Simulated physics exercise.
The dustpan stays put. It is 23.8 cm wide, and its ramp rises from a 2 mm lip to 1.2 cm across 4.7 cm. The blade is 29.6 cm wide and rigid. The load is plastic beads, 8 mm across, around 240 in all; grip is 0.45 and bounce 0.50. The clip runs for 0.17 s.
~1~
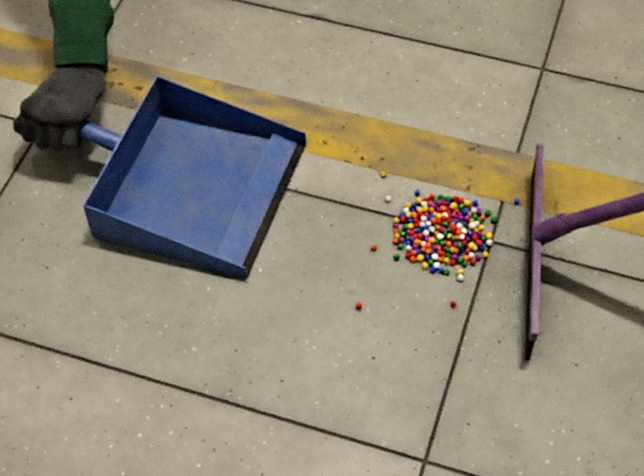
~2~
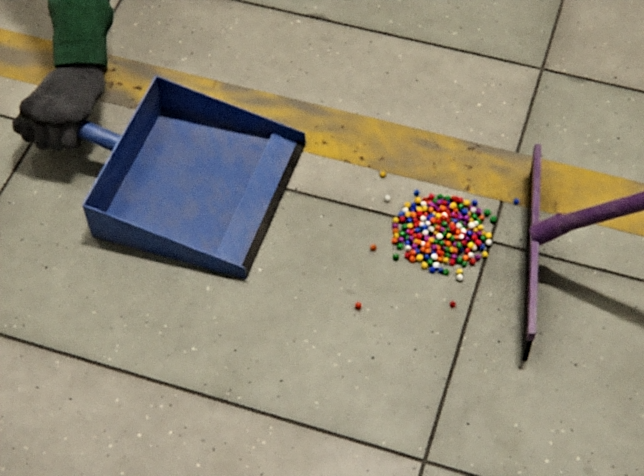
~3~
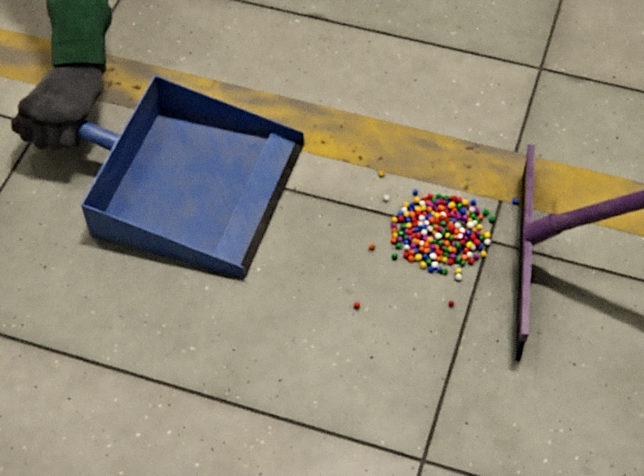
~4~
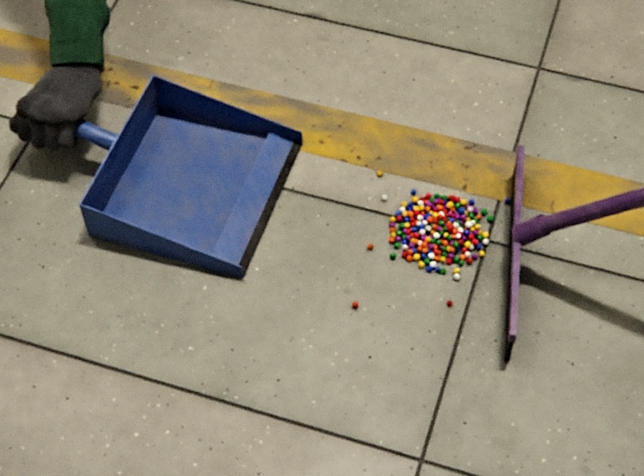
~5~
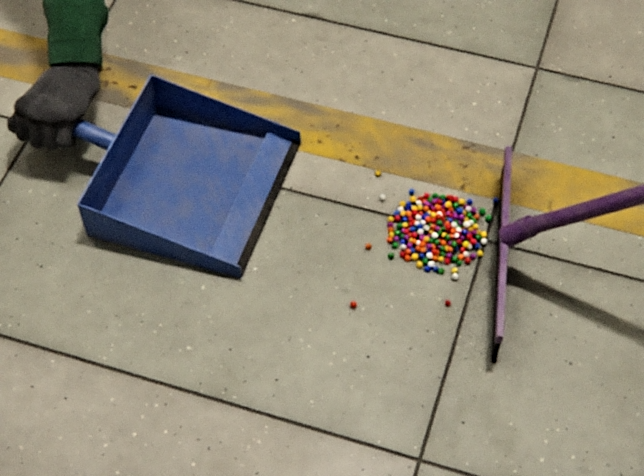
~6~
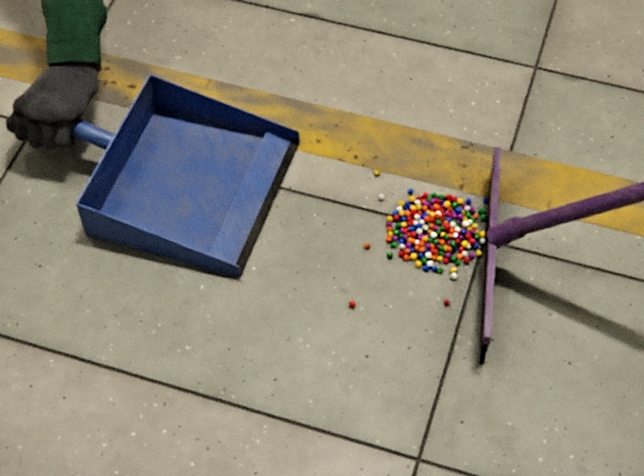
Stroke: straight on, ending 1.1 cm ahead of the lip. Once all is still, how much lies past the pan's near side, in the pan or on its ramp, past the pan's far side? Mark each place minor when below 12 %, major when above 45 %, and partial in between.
Near side - partial; pan - partial; far side - minor.
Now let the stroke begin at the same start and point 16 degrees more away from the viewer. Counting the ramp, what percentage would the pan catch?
25 per cent.
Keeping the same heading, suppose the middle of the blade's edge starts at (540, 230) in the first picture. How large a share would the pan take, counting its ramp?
Roughly 25 percent, ramp included.
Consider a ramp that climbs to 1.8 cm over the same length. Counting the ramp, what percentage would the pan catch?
It would be roughly 20 percent.
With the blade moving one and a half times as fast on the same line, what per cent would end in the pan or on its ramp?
Then around 30 per cent.
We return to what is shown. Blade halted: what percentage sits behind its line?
Roughly 25 percent of it.
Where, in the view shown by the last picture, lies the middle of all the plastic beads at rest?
Close to pixel (262, 236).
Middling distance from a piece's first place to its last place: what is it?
Around 24 centimetres.
Then, 0.35 s after the last picture, middle of the blade 17 cm from the lip; 0 % over the lip, far side 0 %, near side 0 %.
Then, 0.58 s after the last picture, middle of the blade 9 cm from the lip; 0 % over the lip, far side 5 %, near side 5 %.
Then, 0.93 s after the last picture, middle of the blade 4 cm from the lip; 25 % over the lip, far side 5 %, near side 20 %.
In the end, near side 20 %, pan 25 %, far side 5 %, in front of the lip or behind the blade 55 %.
